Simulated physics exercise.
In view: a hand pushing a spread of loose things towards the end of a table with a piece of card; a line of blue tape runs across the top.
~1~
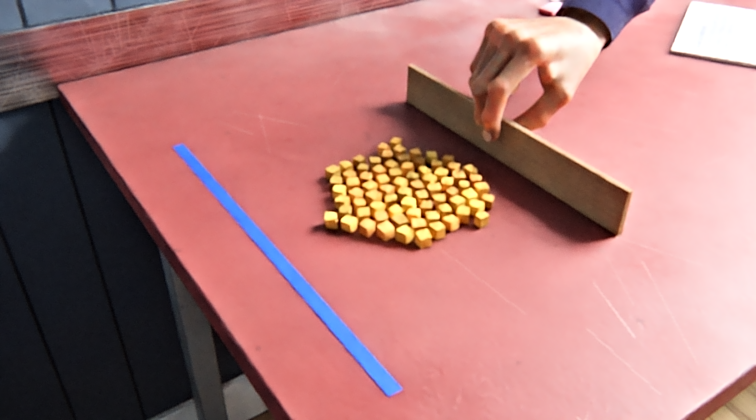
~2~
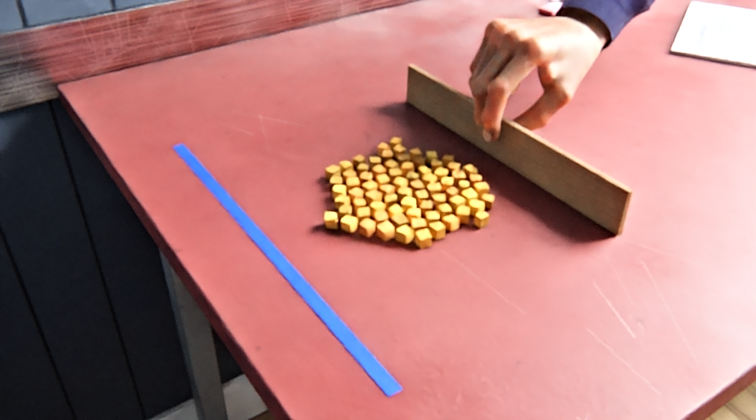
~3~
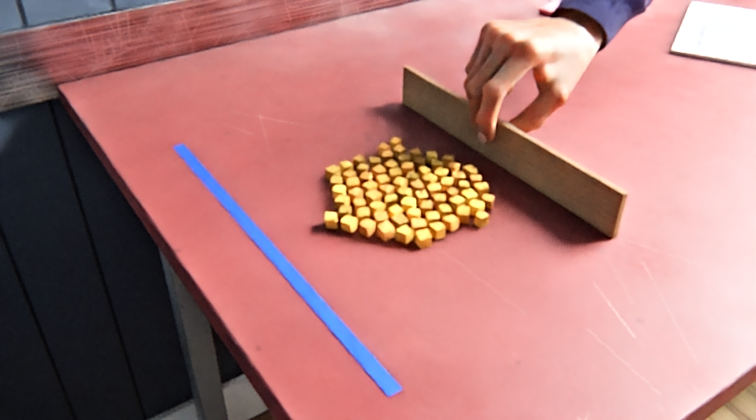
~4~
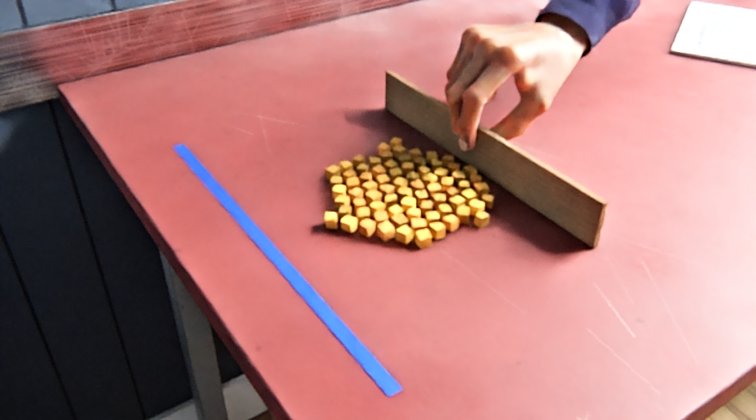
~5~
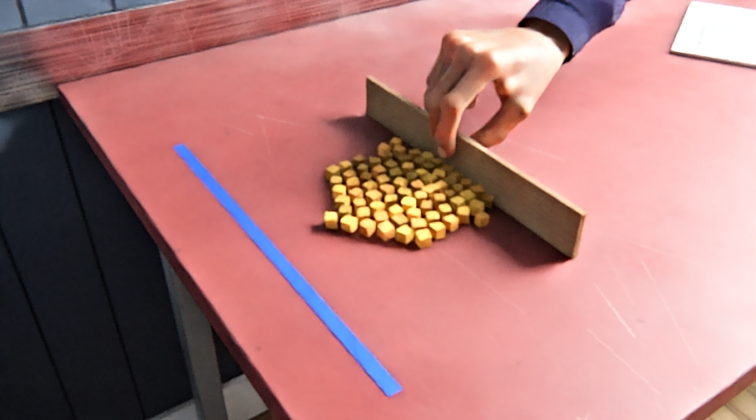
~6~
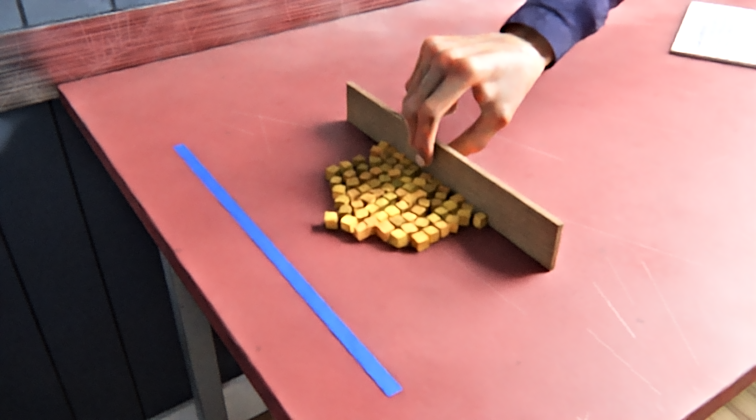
A hand slides a thin board leftward into small yellow cubes, bunching them together.
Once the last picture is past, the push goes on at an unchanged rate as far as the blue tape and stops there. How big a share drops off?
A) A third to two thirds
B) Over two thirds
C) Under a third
The answer is C.
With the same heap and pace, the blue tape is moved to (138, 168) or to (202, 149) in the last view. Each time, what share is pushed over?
The shares are 80 and 10 percent, in that order.
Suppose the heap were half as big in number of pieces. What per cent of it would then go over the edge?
Result: Near 10 %.
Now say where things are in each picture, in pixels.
In the first picture, piece of card at (607, 201), at rest; blue tape at (185, 154), about a palm's width from the edge; edge at (190, 278); the heap at (404, 195), croutons.
In the second picture, piece of card at (607, 201), at rest.
In the third picture, piece of card at (602, 203); the heap at (404, 195).
In the fourth picture, piece of card at (583, 212).
In the fifth picture, piece of card at (561, 222); the heap at (404, 195), a small part pushed along.
In the sixth picture, piece of card at (539, 233); blue tape at (185, 154); edge at (190, 278); the heap at (401, 197), about two thirds pushed along.
Soon after the last picture, piece of card still moving, near (350, 172); heap all on the table, its front near (258, 247).
A little later, piece of card stopped at the blue tape; heap a small part over the edge.
Later still, piece of card stopped at the blue tape; heap about a quarter over the edge.
At rest, piece of card stopped at the blue tape; heap about a quarter over the edge.
